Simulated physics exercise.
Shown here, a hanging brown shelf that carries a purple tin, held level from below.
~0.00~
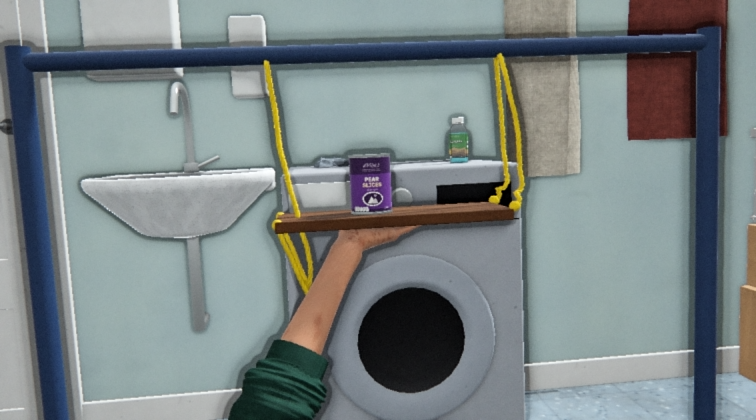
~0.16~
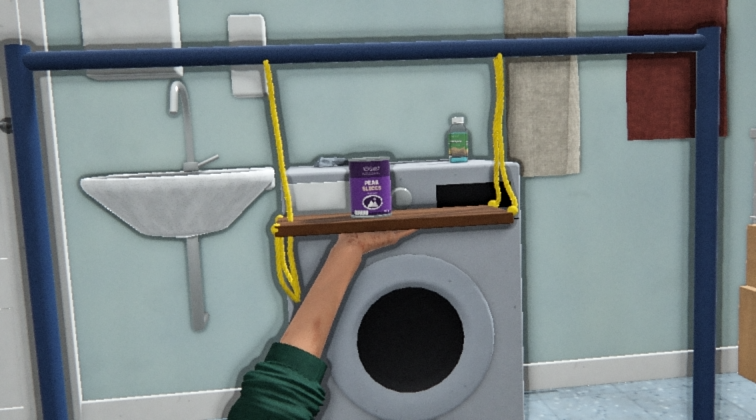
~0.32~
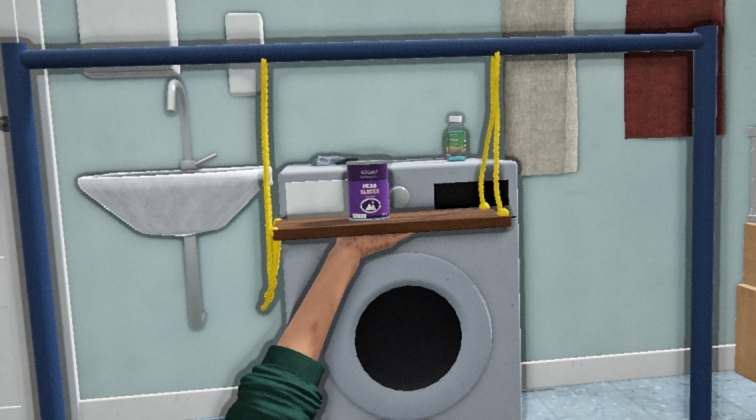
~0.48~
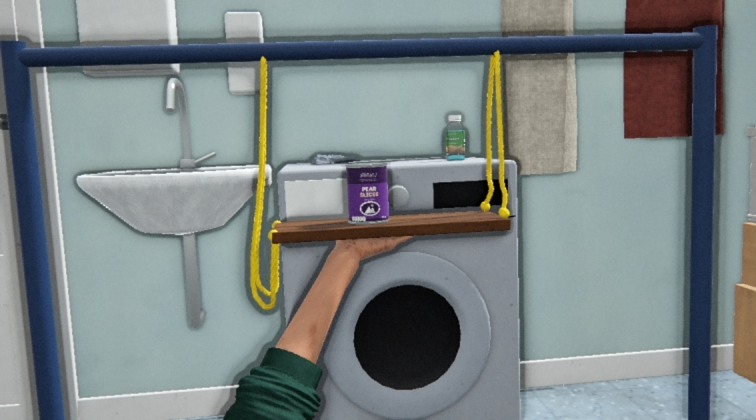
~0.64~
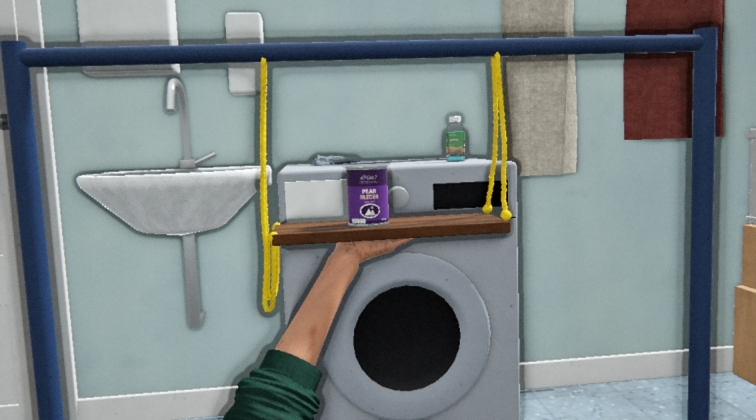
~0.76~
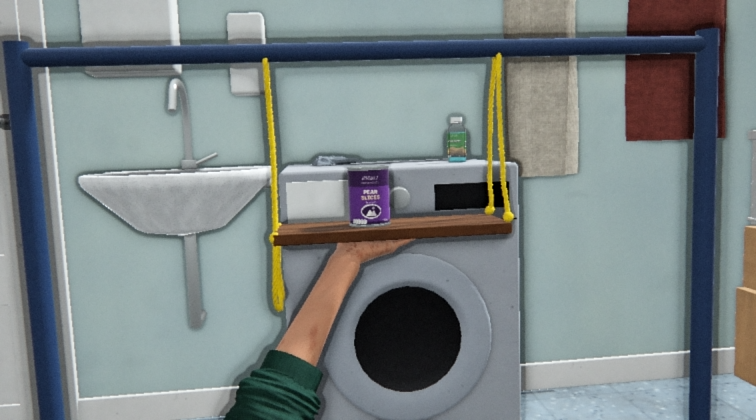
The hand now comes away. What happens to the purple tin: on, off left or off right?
The purple tin falls from the left end.
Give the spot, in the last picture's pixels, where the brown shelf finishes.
Close to (458, 288).
After 1.52 s, board tipped 40° down to the left; tin on the floor.
After 2.16 s, board tipped 39° down to the left; tin on the floor.
At rest, board tipped 40° down to the left; tin on the floor. The purple tin drops leftwards.
